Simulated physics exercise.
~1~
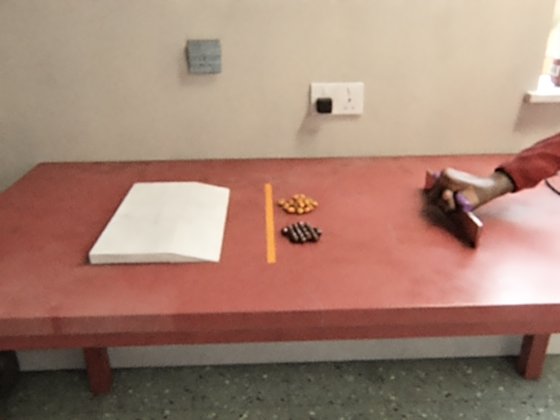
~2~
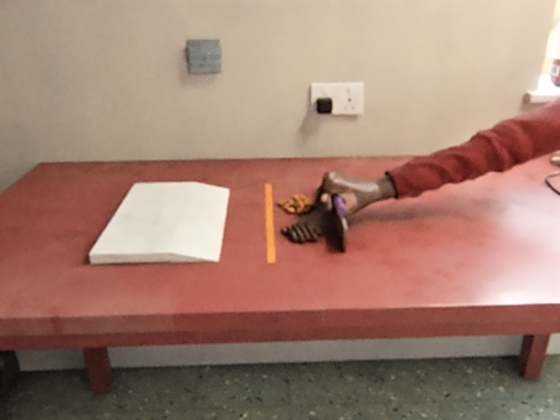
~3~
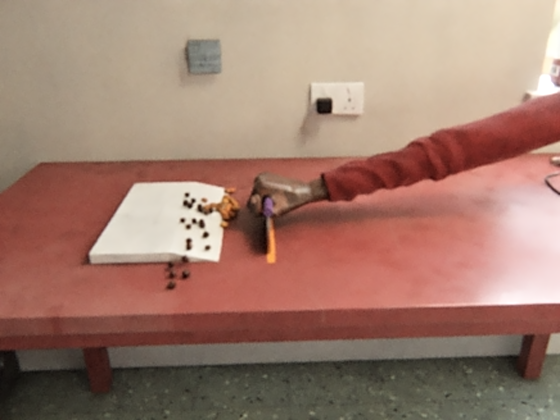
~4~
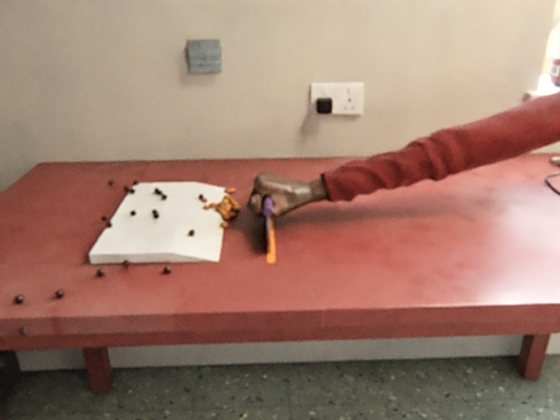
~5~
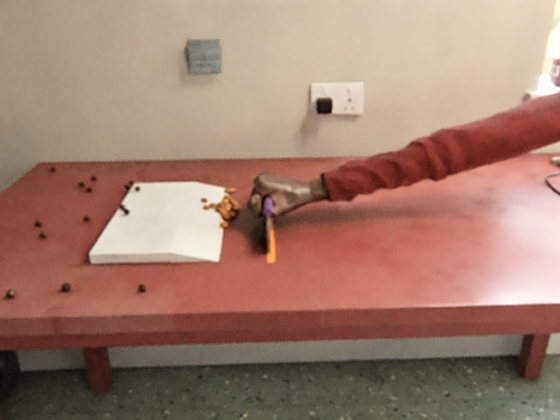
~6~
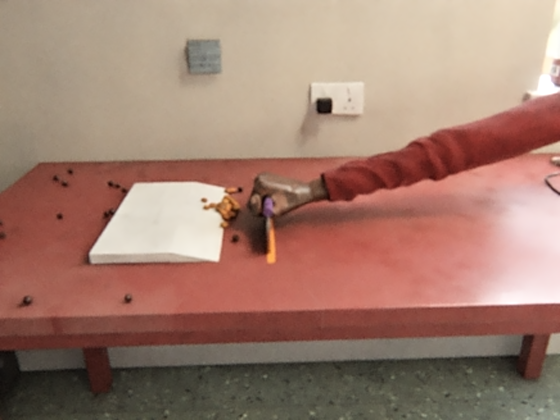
Hand-held scraper sweeping two small heaps left to orange tape, dark pieces scattering over the white slab, orange ones bunching at its edge.
